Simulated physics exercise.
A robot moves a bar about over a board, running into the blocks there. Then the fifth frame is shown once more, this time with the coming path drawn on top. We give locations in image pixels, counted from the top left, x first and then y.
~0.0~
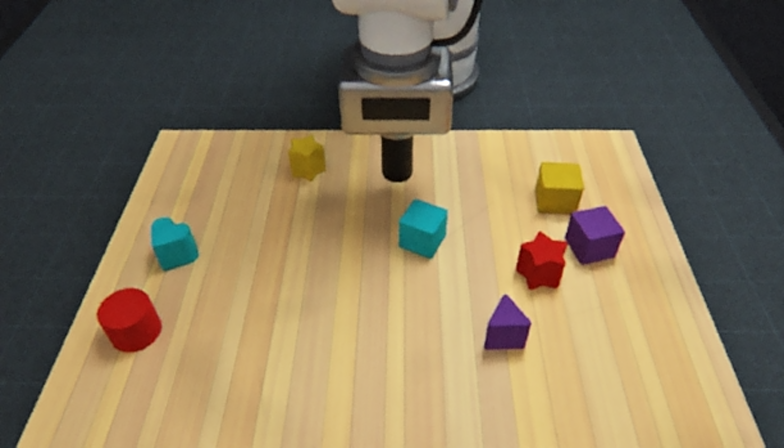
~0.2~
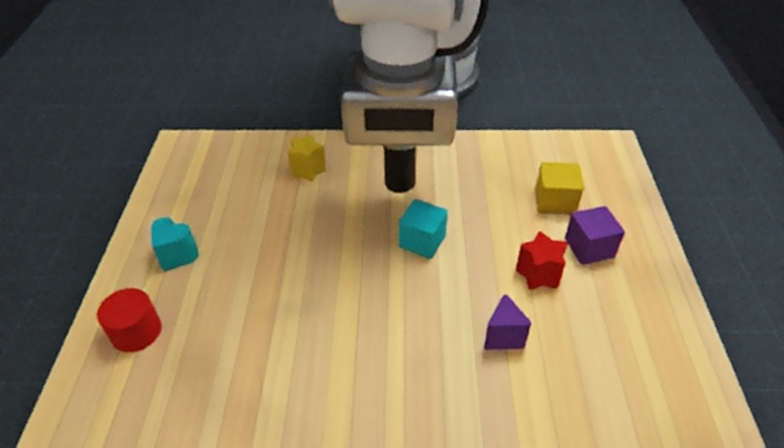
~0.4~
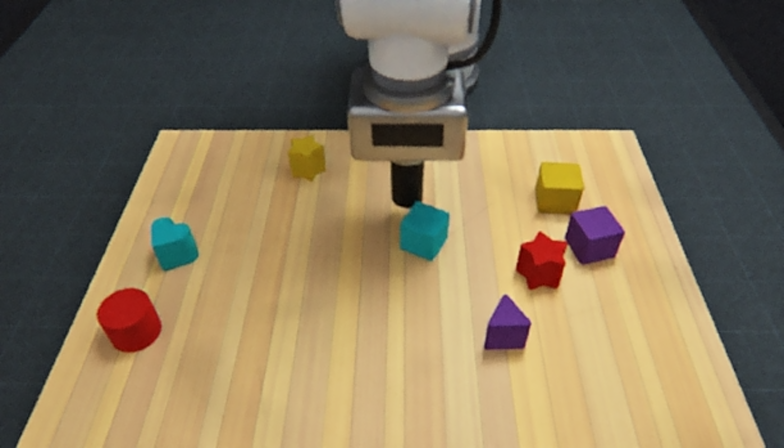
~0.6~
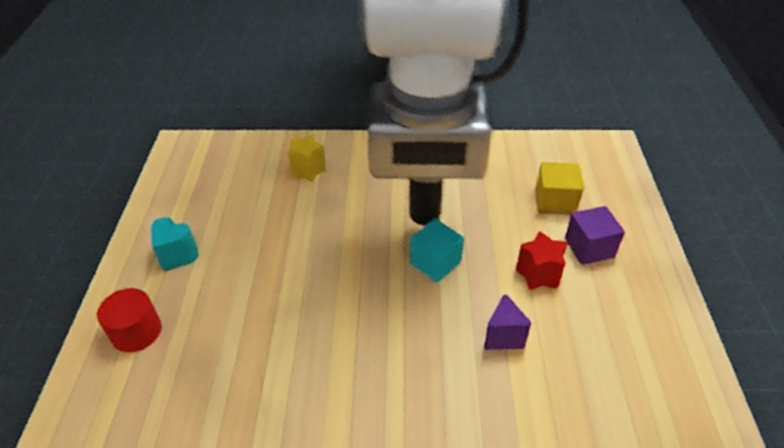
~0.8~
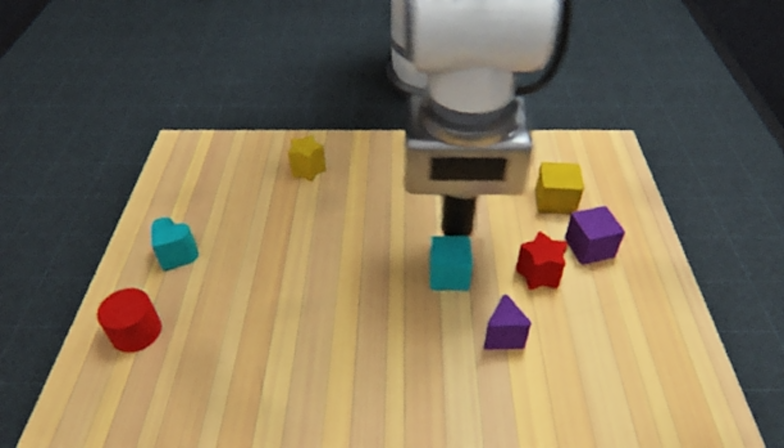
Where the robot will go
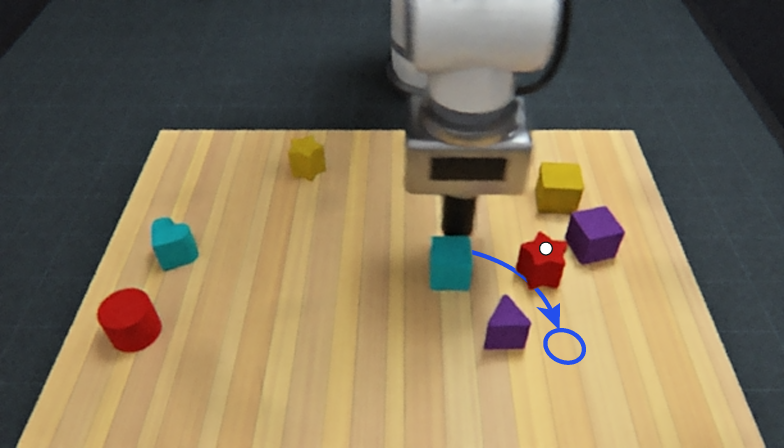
A robot arm lowers its black bar toward the viewer over a wooden board, meets the turquoise cube, and pushes it a short way forward and right, turning it slightly, while the surrounding red, purple, yellow and turquoise blocks stay still.
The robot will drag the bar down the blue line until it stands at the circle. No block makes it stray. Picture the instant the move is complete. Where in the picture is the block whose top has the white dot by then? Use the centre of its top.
I'd expect the centre of its top face to be at (584, 267).
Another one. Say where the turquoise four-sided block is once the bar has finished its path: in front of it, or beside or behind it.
Most likely the turquoise four-sided block slides off.
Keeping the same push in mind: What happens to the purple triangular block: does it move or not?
It keeps its spot.
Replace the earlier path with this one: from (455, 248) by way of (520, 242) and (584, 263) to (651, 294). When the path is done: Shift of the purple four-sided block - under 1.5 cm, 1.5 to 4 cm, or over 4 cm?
Travel: 1.5-4 cm.
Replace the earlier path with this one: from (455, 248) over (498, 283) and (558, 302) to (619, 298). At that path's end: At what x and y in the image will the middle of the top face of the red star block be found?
Around pixel (572, 251).
Path on the board, from (455, 248) through (505, 265) and (544, 299) to (565, 346); the dot is on the red star block.
On the path given first. One third of the way, bar at (509, 247); turquoise four-sided block at (456, 252), turned 15° clockwise; red star block at (552, 251).
Two thirds of the way, bar at (550, 281); turquoise four-sided block at (456, 252), turned 15° clockwise; red star block at (582, 264), turned 70° anticlockwise.
At the end, bar at (571, 328); turquoise four-sided block at (456, 252), turned 15° clockwise; purple triangular block in place; red star block at (584, 267), turned 85° anticlockwise.
